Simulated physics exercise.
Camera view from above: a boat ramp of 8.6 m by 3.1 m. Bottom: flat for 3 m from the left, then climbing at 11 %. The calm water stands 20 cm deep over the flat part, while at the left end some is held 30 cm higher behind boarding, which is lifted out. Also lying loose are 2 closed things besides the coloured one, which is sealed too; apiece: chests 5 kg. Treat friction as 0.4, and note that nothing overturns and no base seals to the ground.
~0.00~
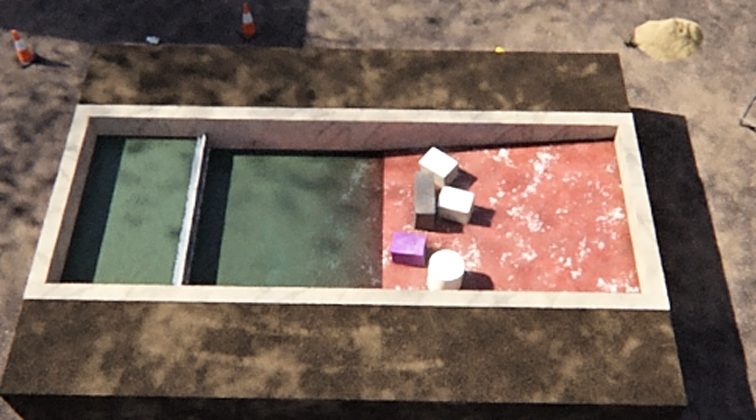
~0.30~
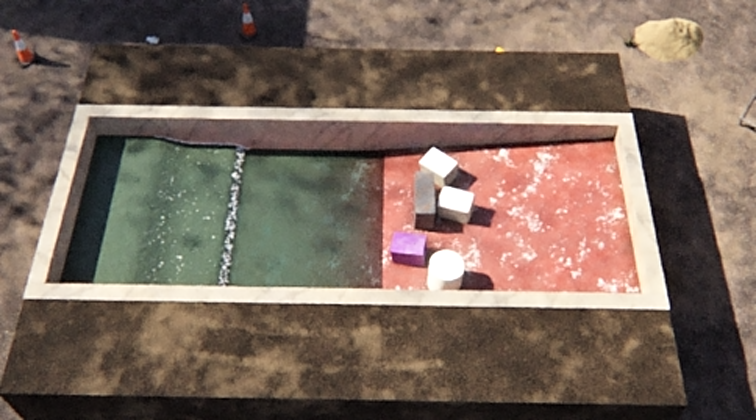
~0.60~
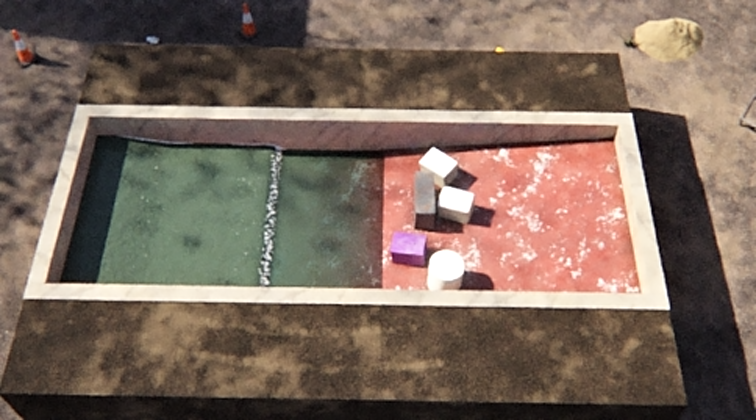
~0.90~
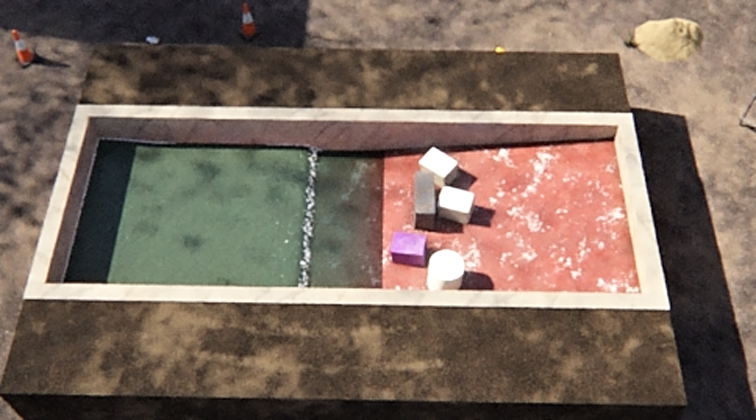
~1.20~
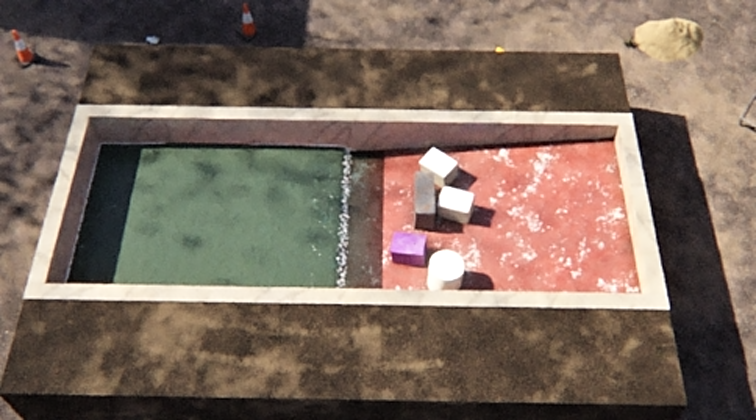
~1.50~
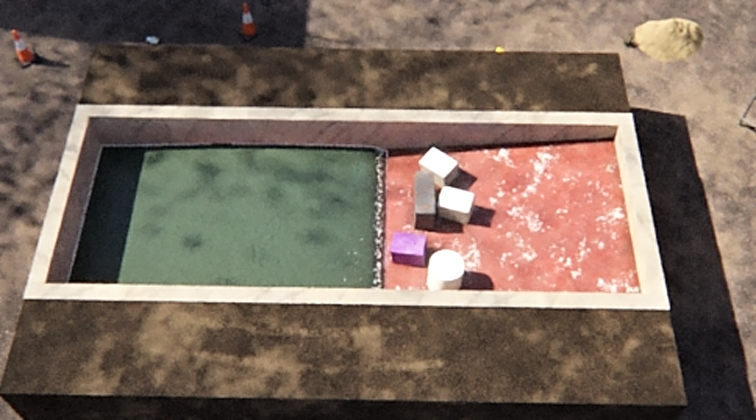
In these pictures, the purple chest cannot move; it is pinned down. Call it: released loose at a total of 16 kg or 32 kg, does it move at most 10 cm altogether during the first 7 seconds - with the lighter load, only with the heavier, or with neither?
With neither load.
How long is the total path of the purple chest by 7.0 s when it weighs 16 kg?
Total path: Roughly 250 cm.
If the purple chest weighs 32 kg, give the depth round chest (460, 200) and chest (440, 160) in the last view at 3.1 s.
About 4 and 3 cm.
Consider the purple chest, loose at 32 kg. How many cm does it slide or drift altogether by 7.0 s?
80 cm or so in all.
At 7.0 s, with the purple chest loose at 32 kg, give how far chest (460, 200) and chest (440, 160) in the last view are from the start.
They sit 120 cm and 80 cm away, in the order given.
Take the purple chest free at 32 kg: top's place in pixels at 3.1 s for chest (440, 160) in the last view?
Roughly (515, 165) in the same view.
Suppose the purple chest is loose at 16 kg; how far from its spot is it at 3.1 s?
I'd put it at about 120 cm.
After 2.1 s the purple chest would be 25 cm from its start with 16 kg and 2 cm from its start with 32 kg; 9 cm of water round it then.
After 3.1 s the purple chest would be 115 cm from its start with 16 kg and 32 cm from its start with 32 kg; 15 cm of water round it then.
After 4.9 s the purple chest would be 119 cm from its start with 16 kg and 56 cm from its start with 32 kg; 8 cm of water round it then.
After 7.0 s the purple chest would be 27 cm from its start with 16 kg and 31 cm from its start with 32 kg; 7 cm of water round it then.
